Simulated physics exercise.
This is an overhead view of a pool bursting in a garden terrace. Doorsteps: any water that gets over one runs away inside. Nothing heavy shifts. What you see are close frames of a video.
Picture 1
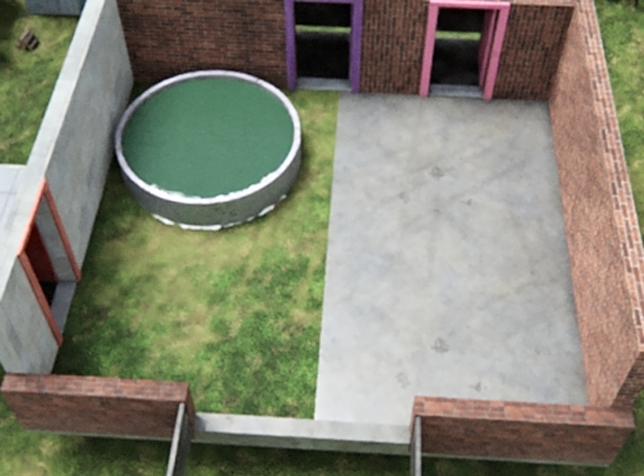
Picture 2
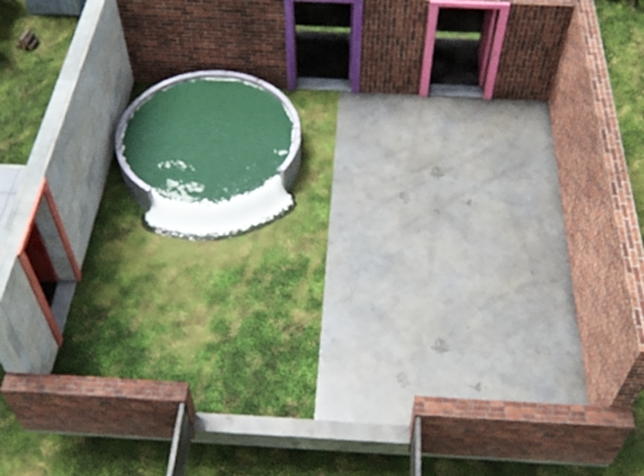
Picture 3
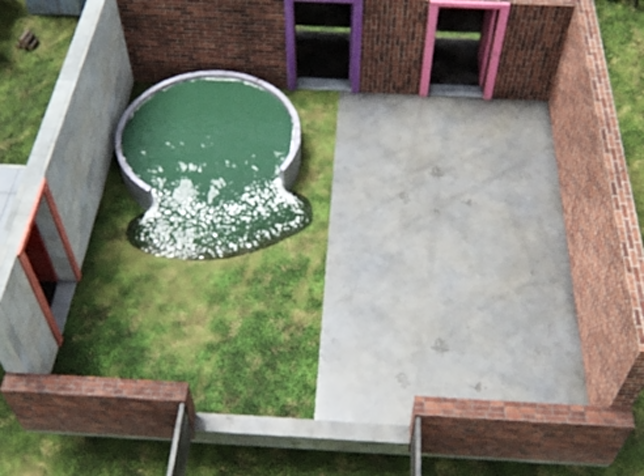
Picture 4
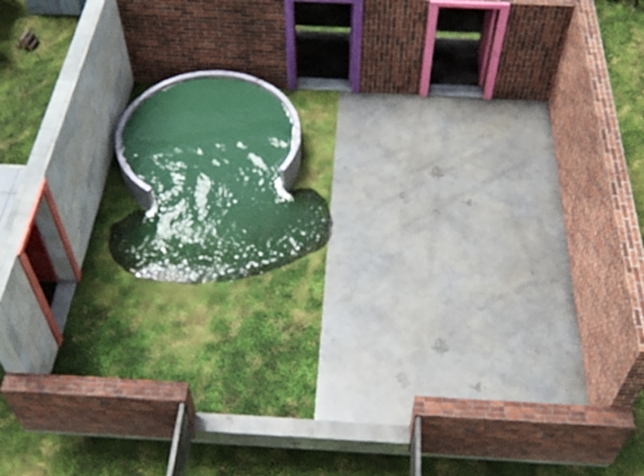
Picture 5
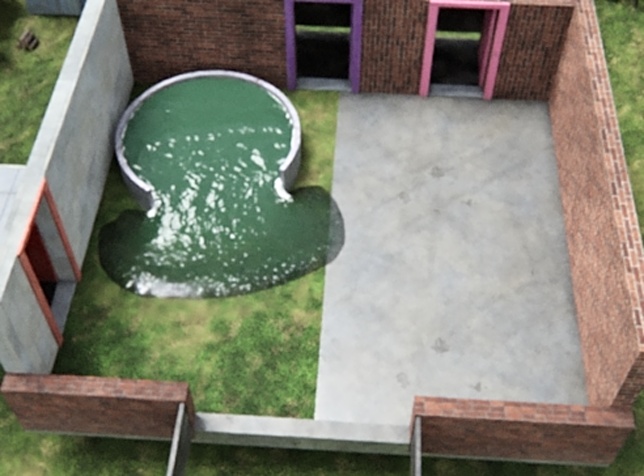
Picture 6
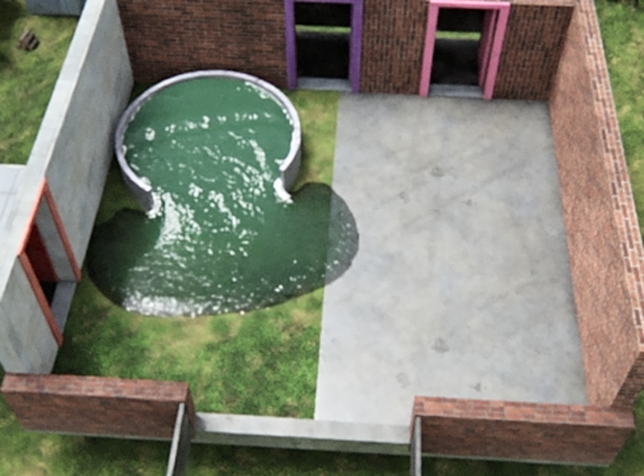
At the start, a round tank of green water stands whole and still on the grass of a walled terrace. Its near side then opens and white, foaming water pours out. The green water spreads across the grass toward the left wall and over the edge of the grey paving at right.
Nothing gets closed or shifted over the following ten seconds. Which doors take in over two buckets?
Outcome: The red door passes two buckets; the pink door does not pass two buckets; the purple door does not pass two buckets.
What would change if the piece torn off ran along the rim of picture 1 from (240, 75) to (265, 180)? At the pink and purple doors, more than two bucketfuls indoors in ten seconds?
Well, the pink one crosses the threshold, and the purple one crosses the threshold too.
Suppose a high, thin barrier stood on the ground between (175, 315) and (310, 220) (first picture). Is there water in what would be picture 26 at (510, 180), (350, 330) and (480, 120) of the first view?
In that order: Awash, no water, under water.
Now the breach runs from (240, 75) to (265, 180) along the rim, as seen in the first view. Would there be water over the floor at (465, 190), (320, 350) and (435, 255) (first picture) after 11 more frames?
In the order given: Swamped, untouched and swamped.
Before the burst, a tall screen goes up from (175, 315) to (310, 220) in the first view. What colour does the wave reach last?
My pick is the purple-painted one.
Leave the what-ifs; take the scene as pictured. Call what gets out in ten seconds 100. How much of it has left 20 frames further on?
Result, approximate: 30 per cent.
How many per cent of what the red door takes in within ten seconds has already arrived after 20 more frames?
My estimate is close to 20 per cent.
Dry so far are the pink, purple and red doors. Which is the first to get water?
That would be the red door.
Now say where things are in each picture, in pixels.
The round tank at (209, 137) is whole and still, in the first picture.
Water pours out at (222, 216) and has run to (147, 216), in the second picture.
The front is at (133, 239), out from the gap at (222, 217), in the third picture.
The front is at (117, 252), out from the gap at (222, 218), in the fourth picture.
Water pours out at (222, 218) and has run to (106, 262), in the fifth picture.
The front is at (351, 251), out from the gap at (222, 218), in the sixth picture.
A moment on, water covers 30 % of the floor; the red door wet at the sill, nothing in, the pink door not reached, the purple door not reached.
Next, water covers 50 % of the floor; the red door under two buckets in, the pink door not reached, the purple door not reached.
Then, water covers 60 % of the floor; the red door under two buckets in, the pink door not reached, the purple door not reached.
Later, water covers 65 % of the floor; the red door over two buckets in, the pink door not reached, the purple door not reached.
In the end, water covers 90 % of the floor; the red door far over two buckets in, the pink door wet at the sill, nothing in, the purple door not reached.
